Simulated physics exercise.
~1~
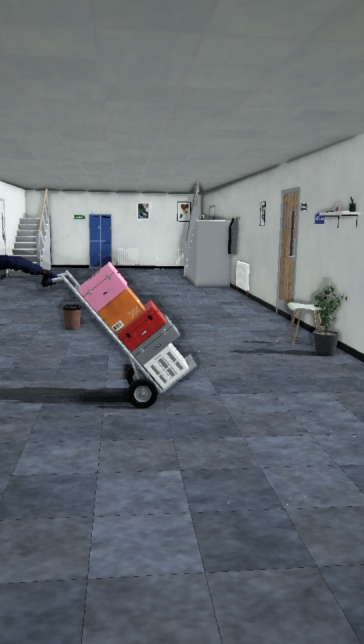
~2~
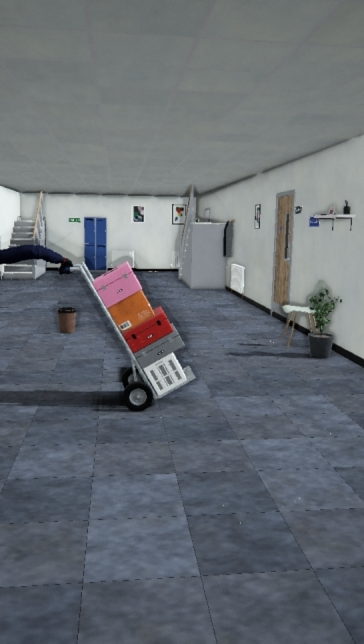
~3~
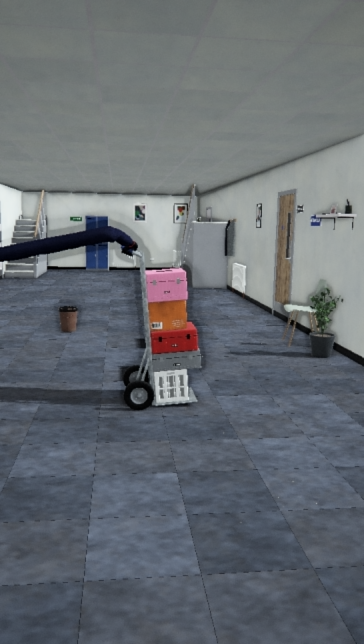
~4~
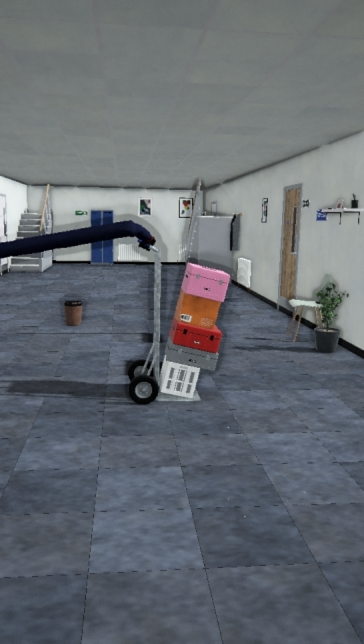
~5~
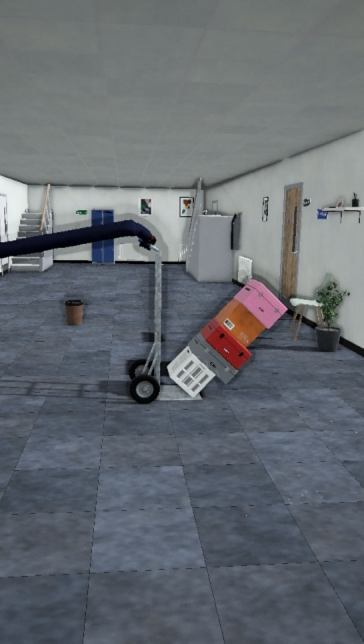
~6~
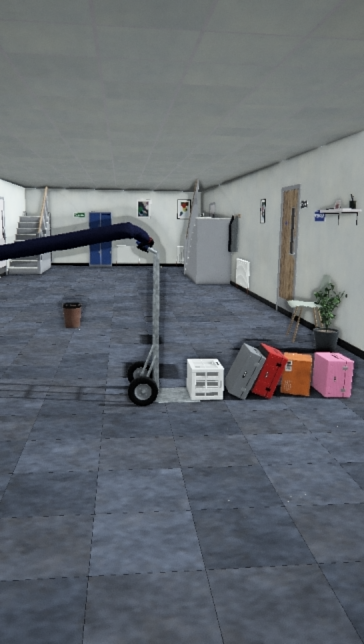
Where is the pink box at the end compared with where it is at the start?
At the start it sits at the top of the leaning stack on the hand truck, toward the left. At the end it lies on the floor well to the right, at the far end of the row of fallen boxes.
A hand truck stacked with a white crate and grey, red, orange and pink boxes leans back to the left in a wide room with a blue-grey tiled floor, seen from the side by a slightly swaying camera. A dark-sleeved arm reaching in from the left swings it upright. The stack keeps going, tipping away from the frame to the right, with the pink box on top. It topples over, and the boxes end in a row across the floor, grey and red slanted together, the white crate nearest the truck. The arm still holds the empty-backed truck upright.
